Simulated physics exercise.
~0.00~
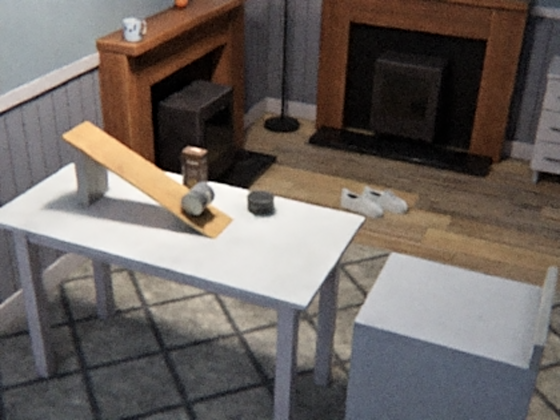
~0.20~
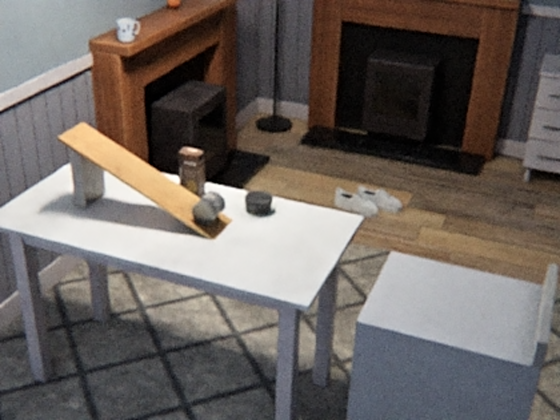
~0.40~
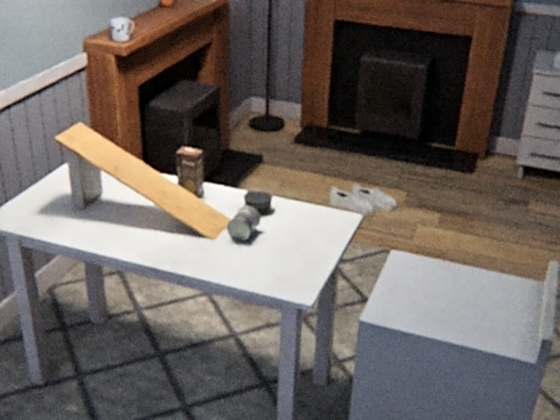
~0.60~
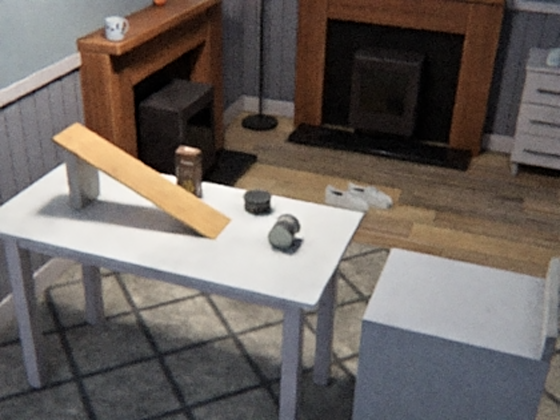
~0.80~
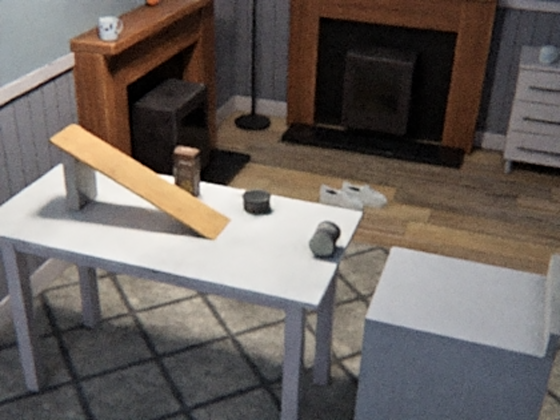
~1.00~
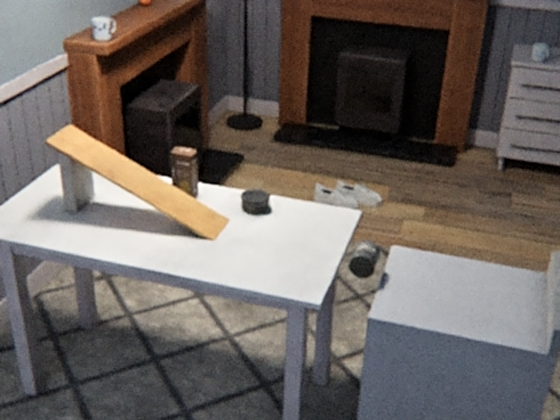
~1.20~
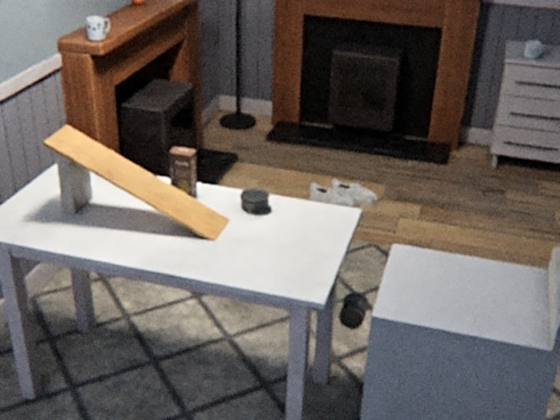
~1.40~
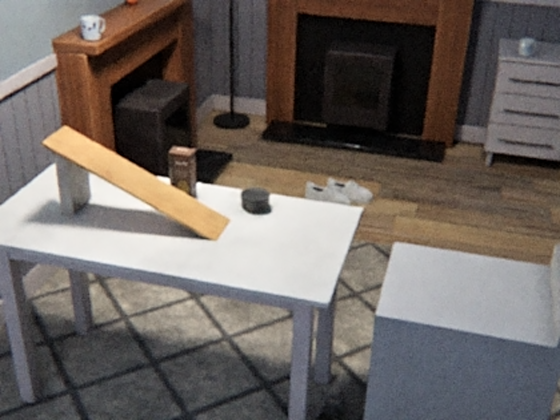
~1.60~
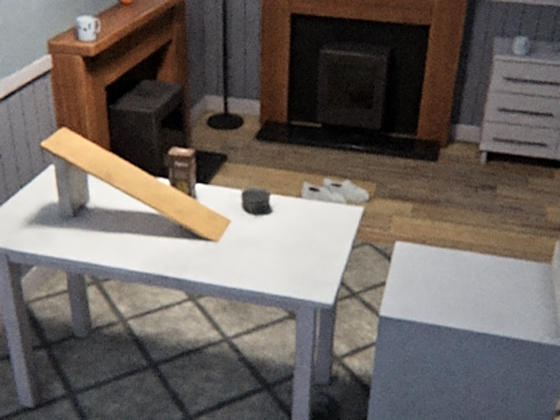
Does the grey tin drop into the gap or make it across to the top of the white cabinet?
The grey tin drops into the gap, coming up short of the cabinet top.
A white table held a sloping wooden board, and a grey tin rolled down it and across the tabletop past a small brown carton and a dark tub, then went off the right edge and dropped out of sight in the gap before the cabinet.
